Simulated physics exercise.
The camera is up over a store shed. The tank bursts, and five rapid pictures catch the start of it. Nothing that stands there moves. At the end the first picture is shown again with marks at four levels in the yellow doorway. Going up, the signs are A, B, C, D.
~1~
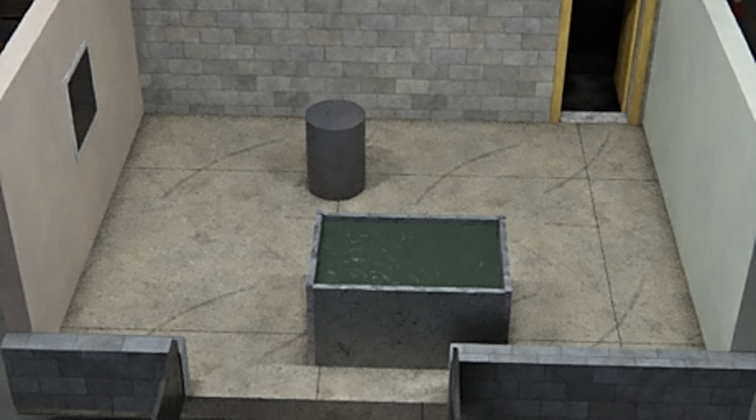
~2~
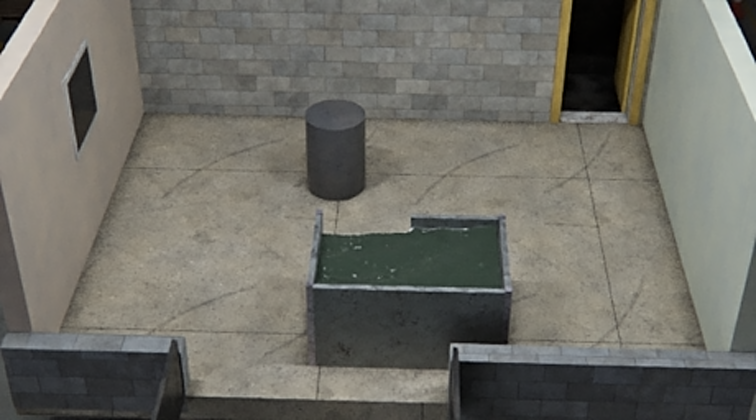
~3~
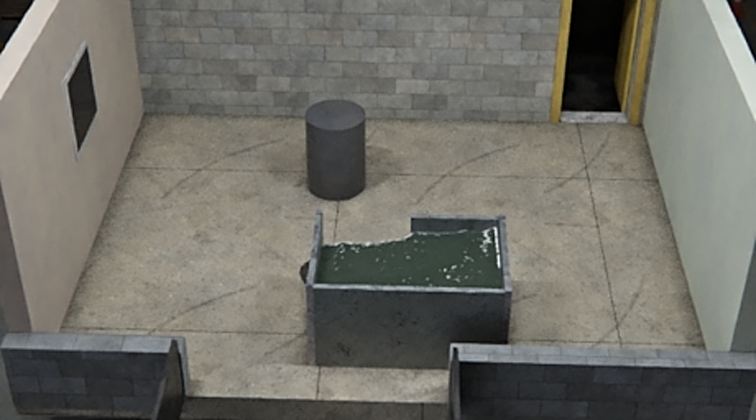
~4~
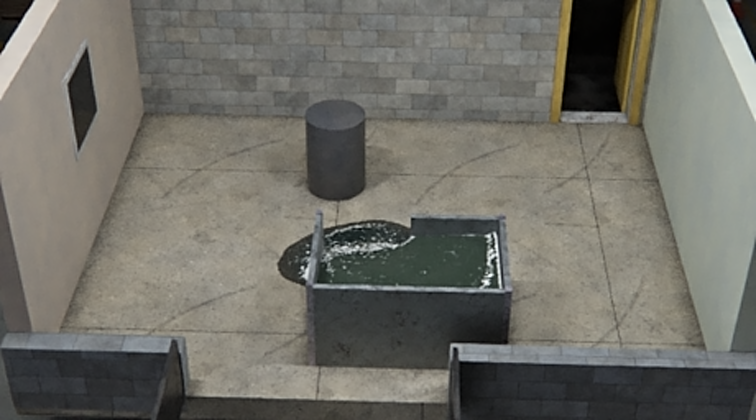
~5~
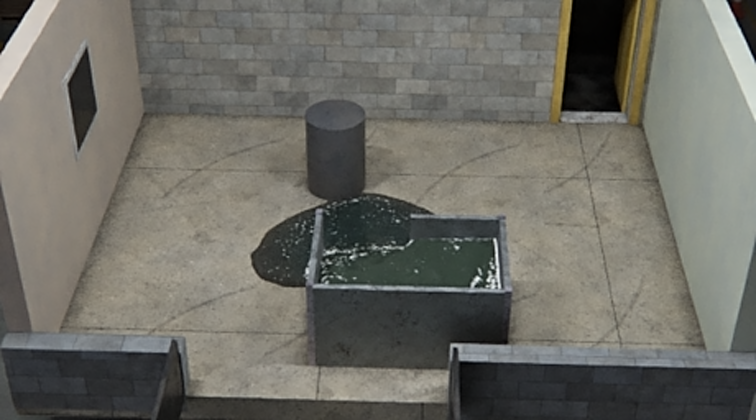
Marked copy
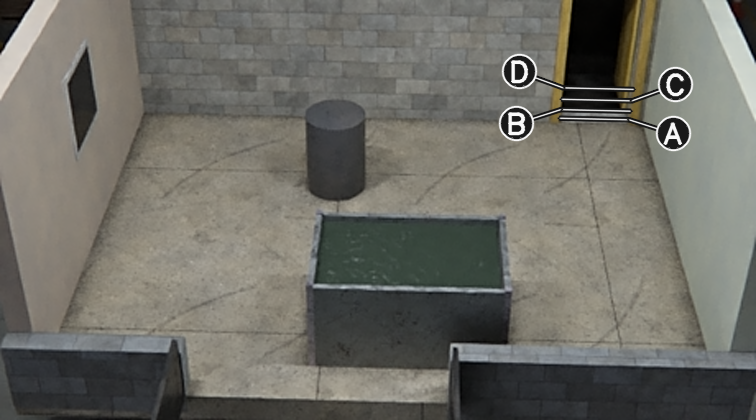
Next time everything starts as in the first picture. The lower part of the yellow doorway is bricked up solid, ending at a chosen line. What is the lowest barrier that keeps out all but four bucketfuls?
Go for B.
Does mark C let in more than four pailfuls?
No, that is safe.
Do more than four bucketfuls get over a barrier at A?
Yes, it does.
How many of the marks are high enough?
Three of them.
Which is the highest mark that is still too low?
A.
On the marked copy, A at (594, 119); B at (595, 110); C at (596, 100); D at (598, 88); from the bottom up A, B, C, D.
With A, about 9 bucketfuls get in.
With B, a splash gets over, under a bucket.
With C, nothing gets over.
With D, nothing gets over.
